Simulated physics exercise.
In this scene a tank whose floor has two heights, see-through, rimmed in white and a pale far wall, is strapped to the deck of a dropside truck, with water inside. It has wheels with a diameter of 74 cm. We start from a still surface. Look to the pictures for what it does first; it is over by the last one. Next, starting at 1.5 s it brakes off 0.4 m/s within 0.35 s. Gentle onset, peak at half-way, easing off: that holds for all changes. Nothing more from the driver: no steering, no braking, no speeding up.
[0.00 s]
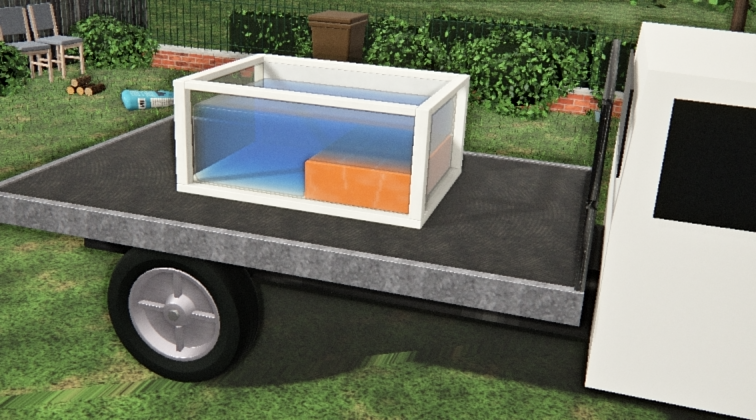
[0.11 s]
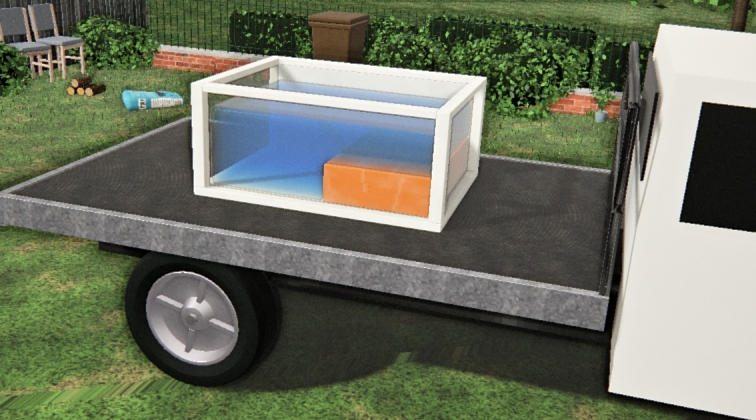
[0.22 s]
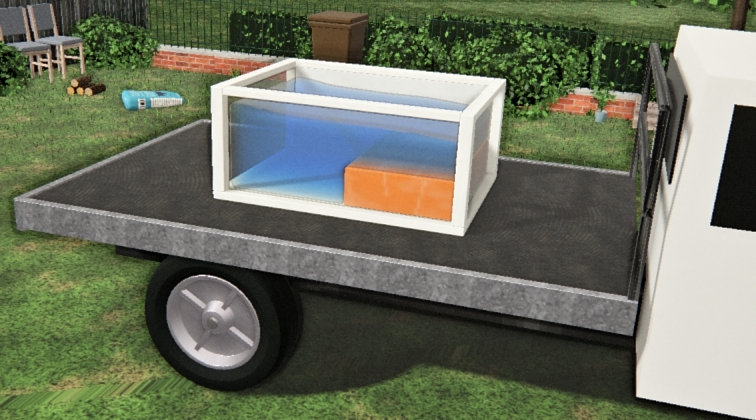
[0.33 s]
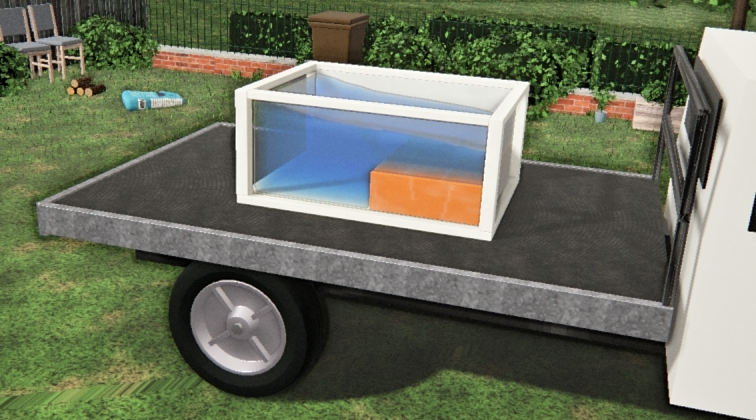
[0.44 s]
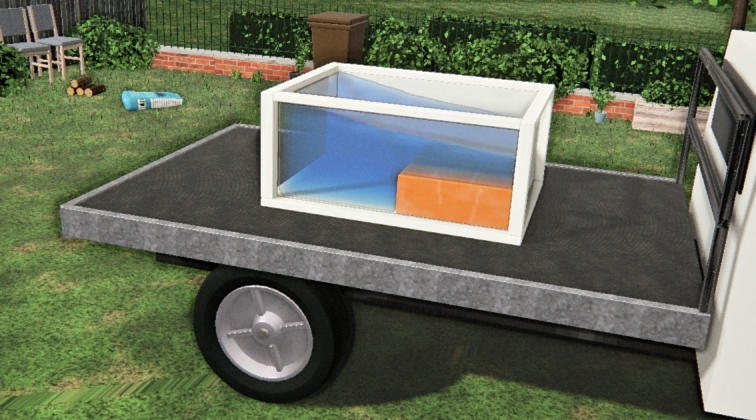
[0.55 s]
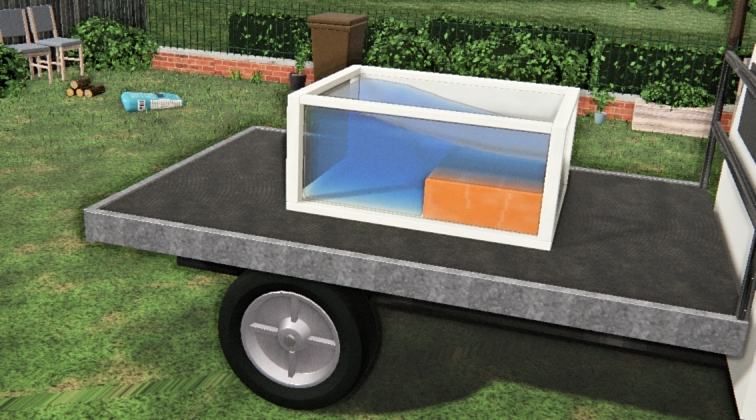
A flatbed truck rolls right over grass, and water in its clear tank slopes up leftward.
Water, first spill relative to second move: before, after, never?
Never.
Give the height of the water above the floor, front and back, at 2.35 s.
The level sits near 40 cm in front and near 42 cm behind.
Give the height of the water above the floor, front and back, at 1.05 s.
It reads roughly 44 cm up front and 38 cm at the back.
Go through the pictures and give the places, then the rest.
The first picture shows level at the front (404, 125); level at the back (217, 103); still flat; edge of the step at (359, 170); the front is on the right, levels are read along the near wall; a wheel hub at (169, 319).
The second picture shows level at the front (423, 128); level at the back (234, 106); still flat.
The third picture shows level at the front (445, 137); level at the back (254, 106); rising 3° towards the back.
The fourth picture shows level at the front (472, 144); rising 6° towards the back.
The fifth picture shows level at the front (501, 152); rising 8° towards the back.
The sixth picture shows level at the front (530, 157); rising 8° towards the back; a wheel hub at (286, 345).
By 1.05 s front 43 cm, middle 40 cm, back 39 cm above the lowest part of the floor; no loss so far.
By 1.65 s front 41 cm, middle 43 cm, back 35 cm above the lowest part of the floor; no loss so far.
By 2.35 s front 39 cm, middle 39 cm, back 42 cm above the lowest part of the floor; no loss so far.
By 4.84 s there is no loss.
